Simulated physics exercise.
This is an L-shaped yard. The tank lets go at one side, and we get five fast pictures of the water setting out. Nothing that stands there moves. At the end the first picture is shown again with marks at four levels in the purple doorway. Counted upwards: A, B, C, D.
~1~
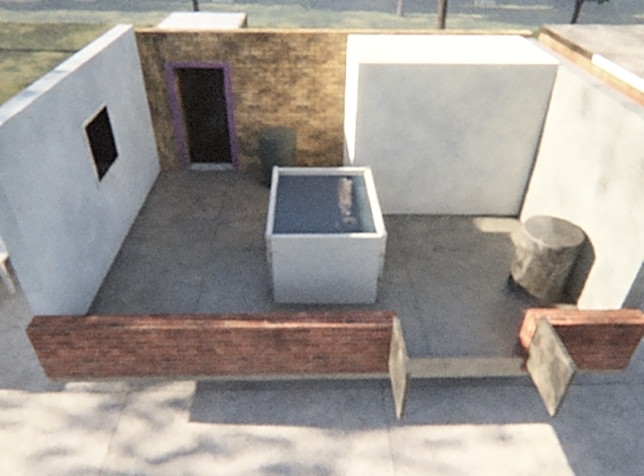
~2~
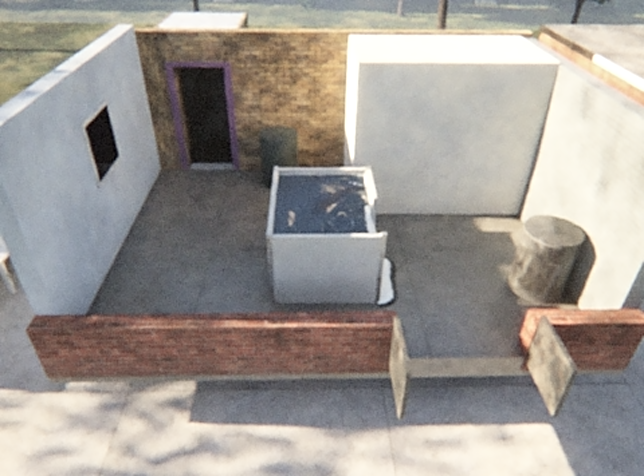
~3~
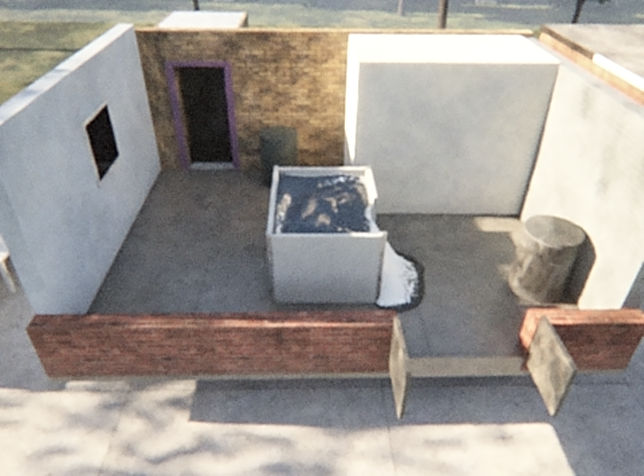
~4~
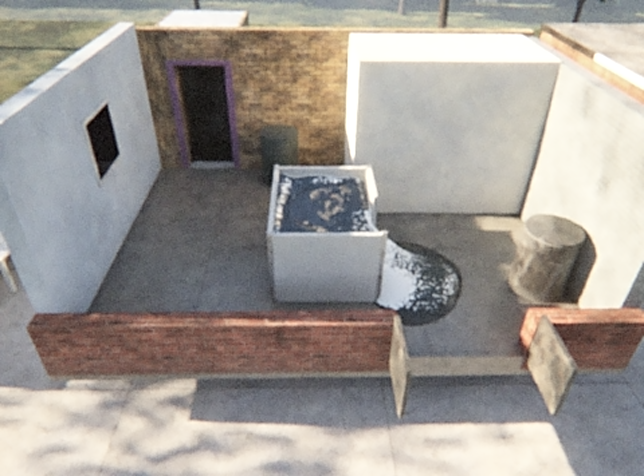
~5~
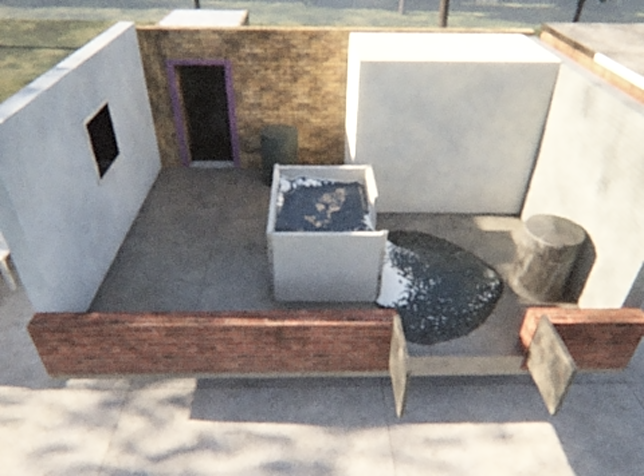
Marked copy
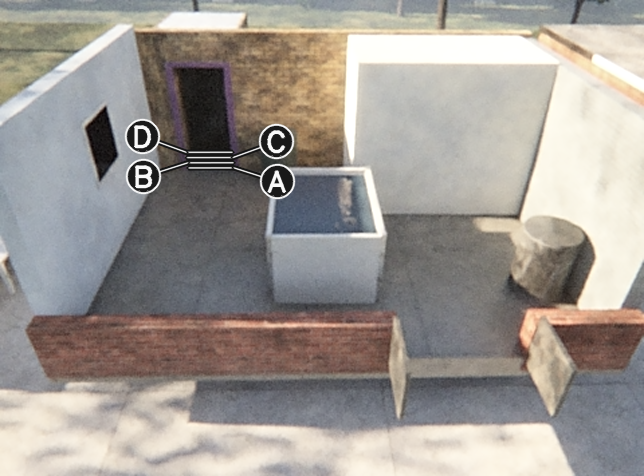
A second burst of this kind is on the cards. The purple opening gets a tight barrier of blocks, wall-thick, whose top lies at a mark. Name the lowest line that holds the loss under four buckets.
A is the one.
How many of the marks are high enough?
All of them.
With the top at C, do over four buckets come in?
No, that is safe.
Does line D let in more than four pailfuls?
No.
On the marked copy, A at (211, 167); B at (210, 162); C at (210, 157); D at (209, 152); from the bottom up A, B, C, D.
For line A, a splash gets over, under a bucket.
For line B, nothing gets over.
For line C, nothing gets over.
For line D, nothing gets over.
